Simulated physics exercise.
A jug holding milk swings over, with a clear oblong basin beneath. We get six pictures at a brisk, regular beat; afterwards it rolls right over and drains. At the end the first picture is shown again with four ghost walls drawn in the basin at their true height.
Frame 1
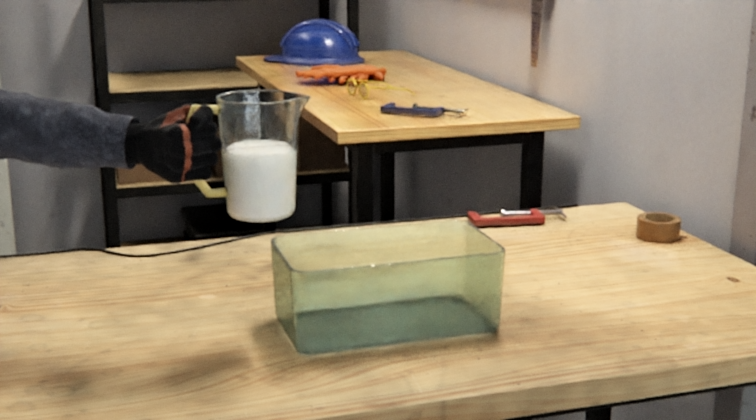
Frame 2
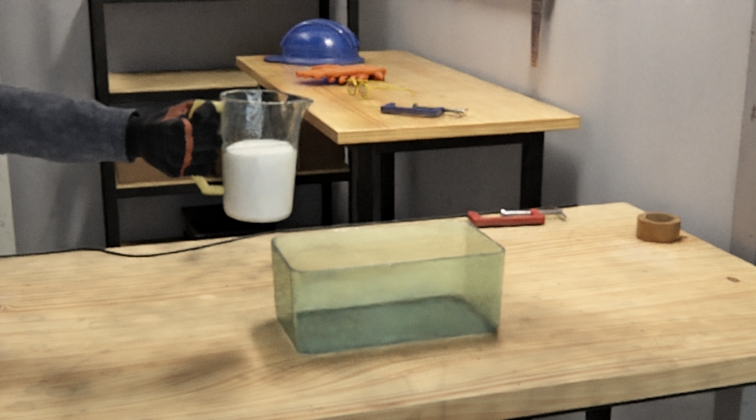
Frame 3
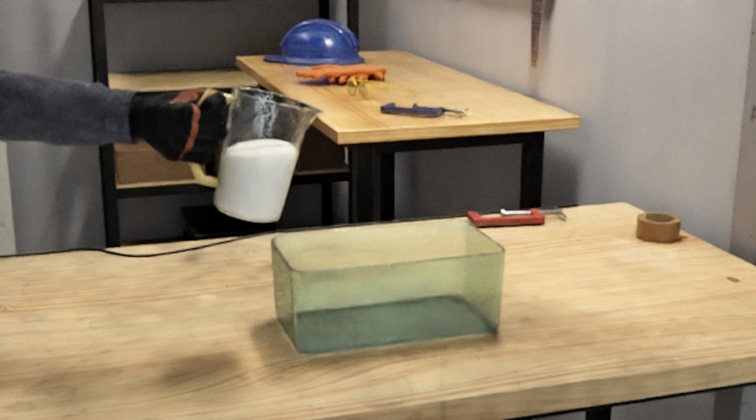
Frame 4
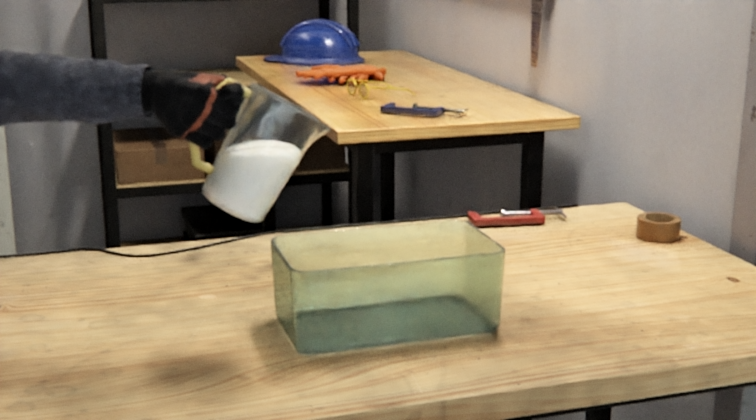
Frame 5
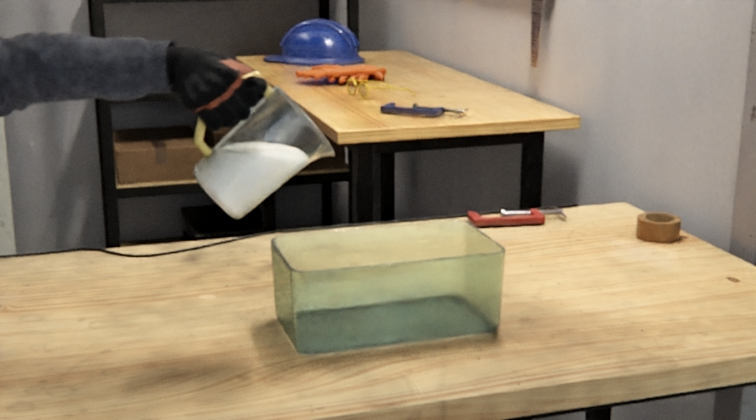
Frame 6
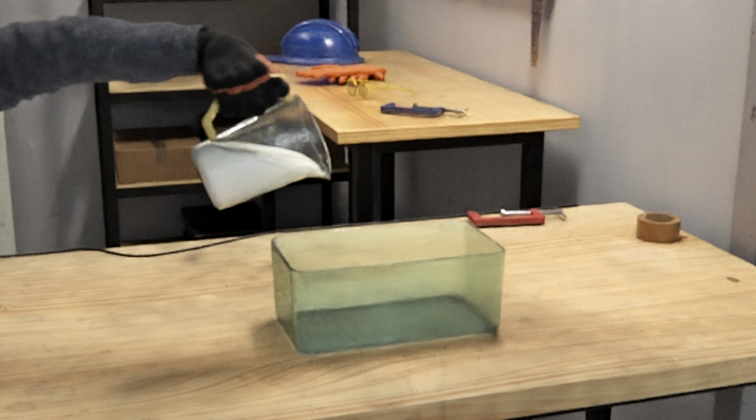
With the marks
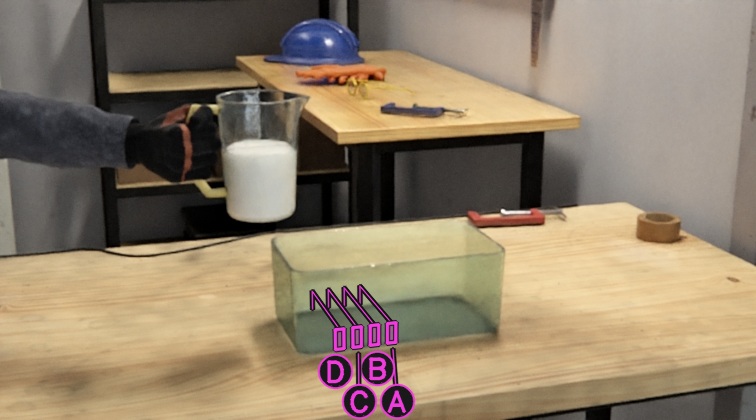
In a workshop, a gloved hand steadily tilting a clear jug of milk rightward above a clear oblong basin on a wooden table.
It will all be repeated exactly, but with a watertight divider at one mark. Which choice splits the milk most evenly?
Choose A.
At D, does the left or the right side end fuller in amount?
The right side.
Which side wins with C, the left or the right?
The right one.
On the marked copy, A at (392, 349); B at (375, 351); C at (358, 353); D at (341, 355).
With A, about 51 % ends left of the wall and 47 % right of it.
With B, about 14 % ends left of the wall and 85 % right of it.
With C, about 8 % ends left of the wall and 91 % right of it.
With D, about 10 % ends left of the wall and 88 % right of it.
